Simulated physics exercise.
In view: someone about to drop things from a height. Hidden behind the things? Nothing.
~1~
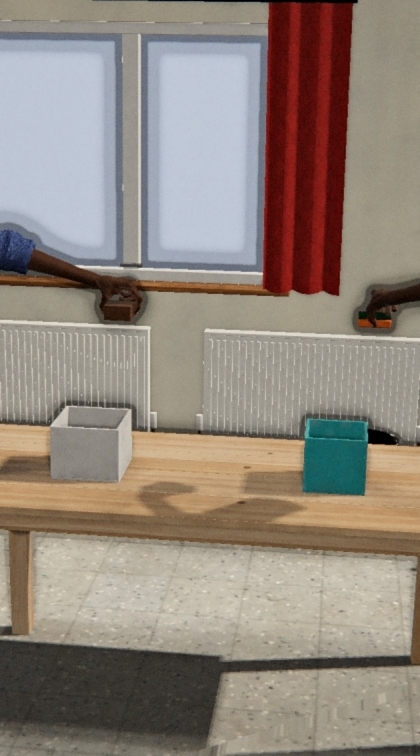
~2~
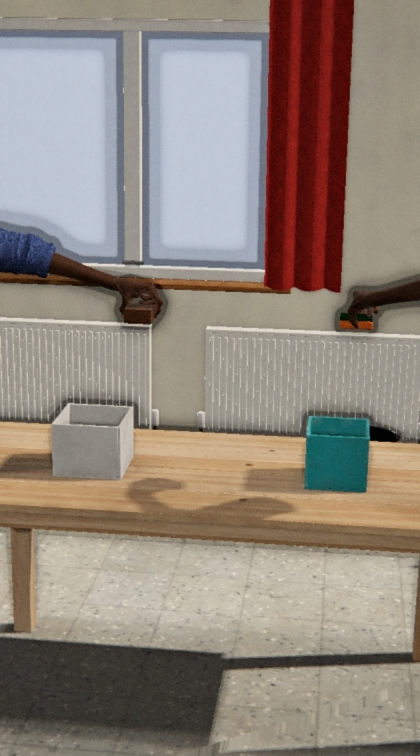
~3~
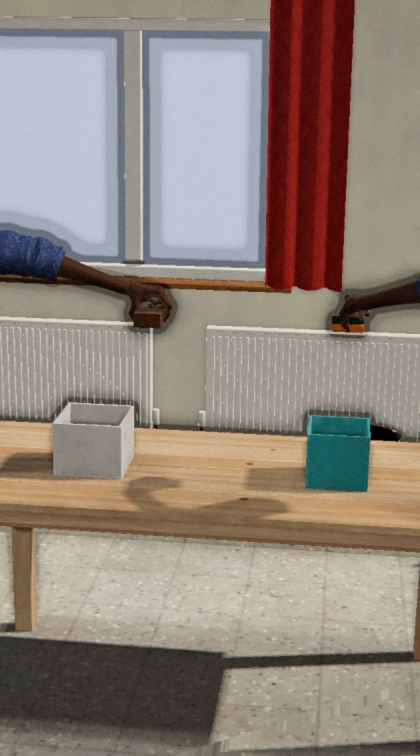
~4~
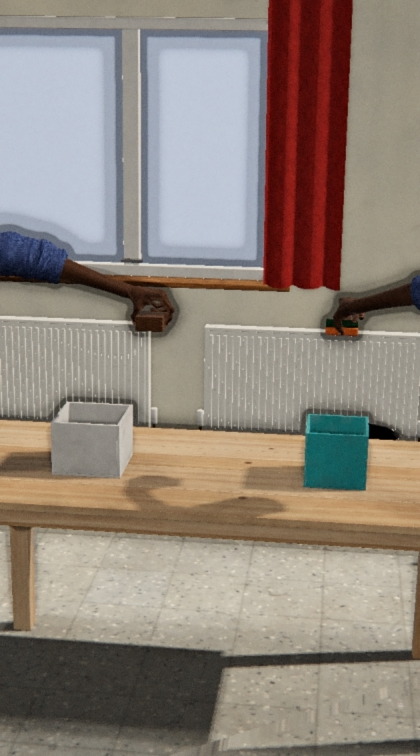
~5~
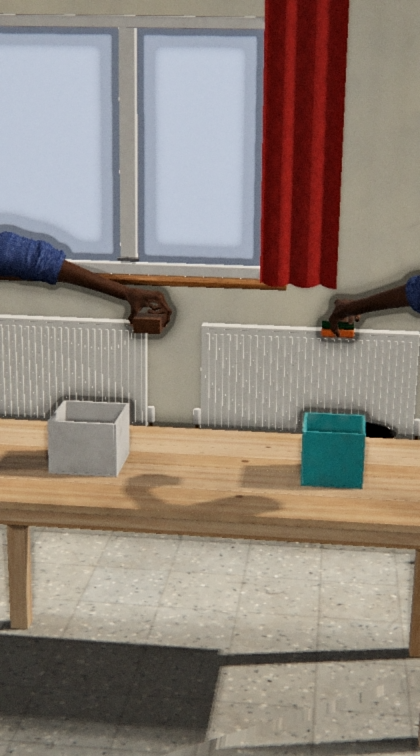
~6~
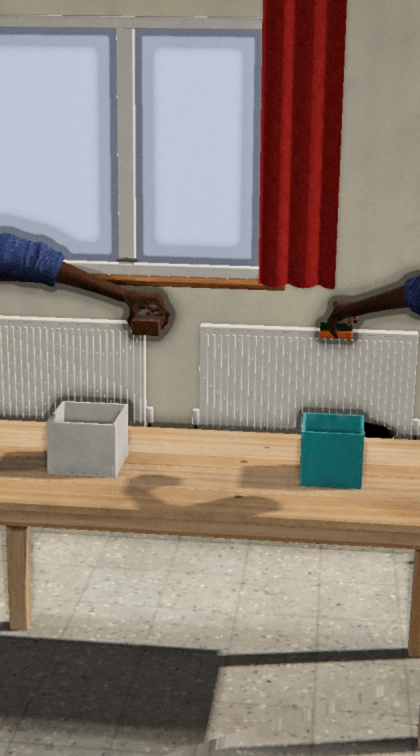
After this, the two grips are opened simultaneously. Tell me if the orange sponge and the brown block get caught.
Well, the orange sponge makes it in, and as for the brown block, it doesn't make it in.
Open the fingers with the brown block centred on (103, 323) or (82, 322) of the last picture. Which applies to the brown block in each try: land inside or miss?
The brown block ends up inside; lands inside.
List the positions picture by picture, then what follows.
The first frame shows still on the way; orange sponge (374, 320); brown block (120, 310); left basket (92, 444).
The second frame shows still on the way; brown block (140, 314); right basket (337, 454).
The third frame shows still on the way; orange sponge (348, 325); left basket (95, 440).
The fourth frame shows still on the way; brown block (152, 321); right basket (336, 452).
The fifth frame shows still on the way; orange sponge (338, 330); left basket (90, 438).
The sixth frame shows in place, still held; orange sponge (336, 331); brown block (147, 325); right basket (332, 450).
Then, 0.18 s past the last view, orange sponge travelled about its own width near (335, 363); brown block travelled about its own width near (148, 356).
Then, 0.28 s past the last view, orange sponge in the air near (332, 422); brown block in the air near (148, 414).
Finally, the orange sponge drops into the container, near (330, 468); the brown block ends up outside, near (148, 460).
